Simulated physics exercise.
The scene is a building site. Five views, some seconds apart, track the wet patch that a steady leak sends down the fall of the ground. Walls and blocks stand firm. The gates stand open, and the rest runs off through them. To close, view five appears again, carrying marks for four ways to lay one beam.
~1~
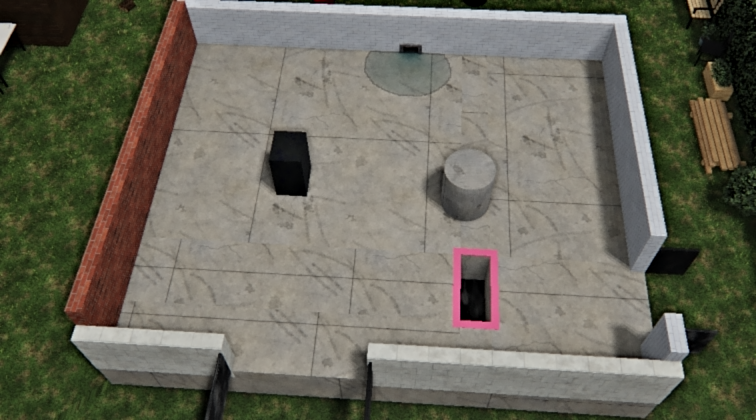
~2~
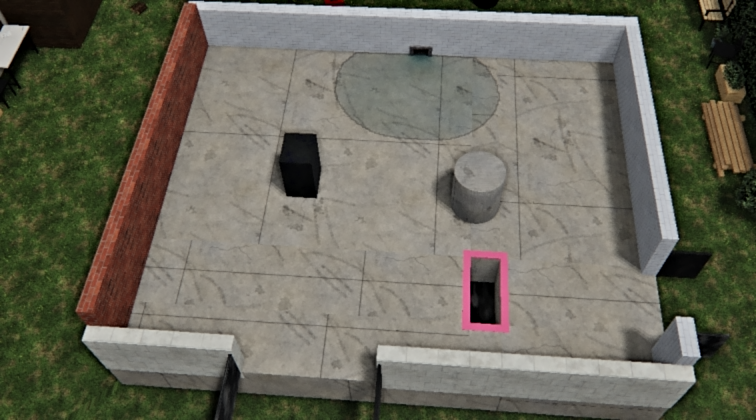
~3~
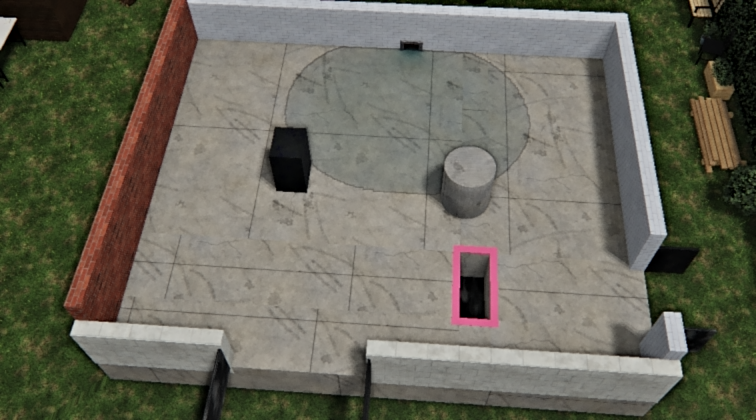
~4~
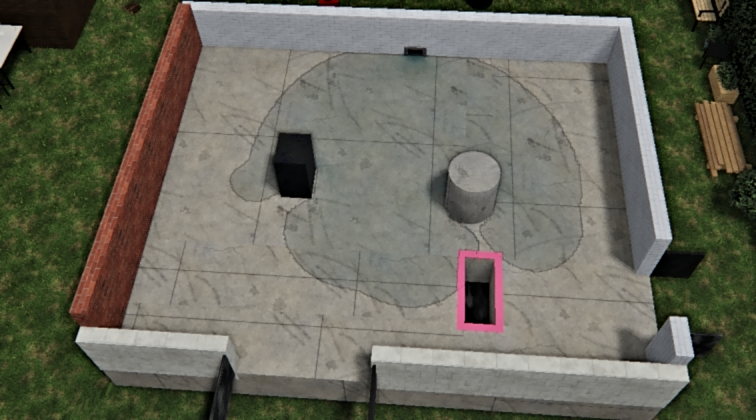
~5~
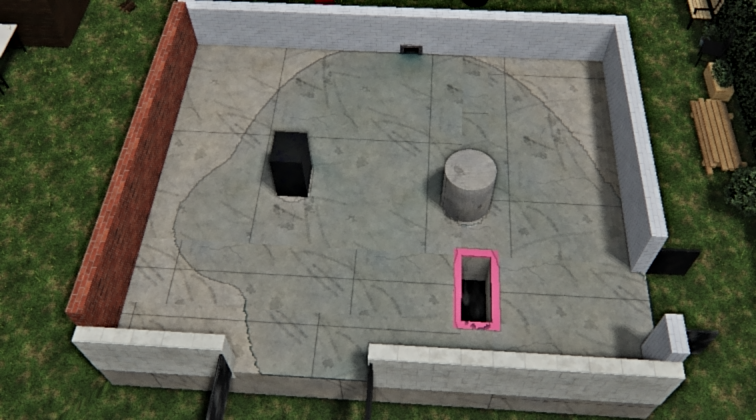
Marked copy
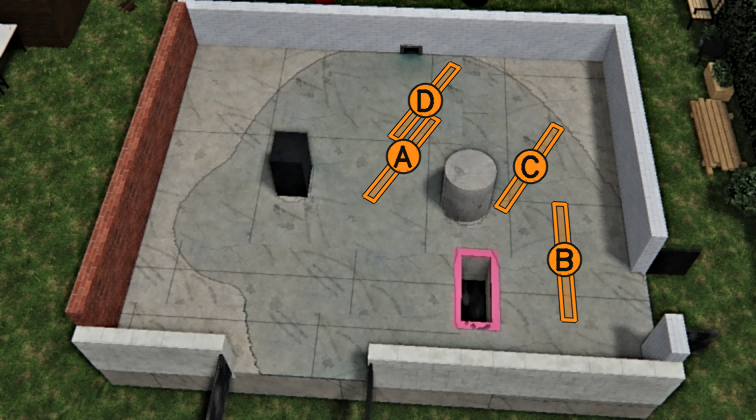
At first, a small patch of water lies beneath an outlet in the back wall of a walled paved yard. It widens across the slabs, then flows around a black block and a grey cylinder. Finally, it surrounds the pink-edged drain and reaches the front opening, covering most of the ground.
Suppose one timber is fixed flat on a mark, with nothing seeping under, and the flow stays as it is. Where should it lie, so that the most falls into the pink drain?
Position B.
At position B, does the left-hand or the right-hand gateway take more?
The left one.
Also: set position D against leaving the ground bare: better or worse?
It is worse.
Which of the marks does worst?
Position D.
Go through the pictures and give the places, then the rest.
Outfall at (411, 49); pink drain at (476, 287); open gate at (635, 307); open gate at (302, 361); water covers 3 % of the ground and shows as far out as (429, 90); pink drain still dry.
Water covers 11 % of the ground and shows as far out as (362, 124); pink drain still dry.
Water covers 24 % of the ground and shows as far out as (388, 190); pink drain still dry.
Water covers 42 % of the ground and shows as far out as (399, 300); pink drain still dry.
Water covers 67 % of the ground and shows as far out as (628, 337); pink drain taking water.
On the marked copy, A from (369, 198) to (434, 118); B from (569, 320) to (559, 204); C from (501, 208) to (557, 126); D from (394, 138) to (454, 65).
For position A, about 22 % of the stream runs into the pink drain, about 78 % out by the gates.
For position B, about 34 % of the stream runs into the pink drain, about 66 % out by the gates.
For position C, about 21 % of the stream runs into the pink drain, about 78 % out by the gates.
For position D, about 14 % of the stream runs into the pink drain, about 86 % out by the gates.
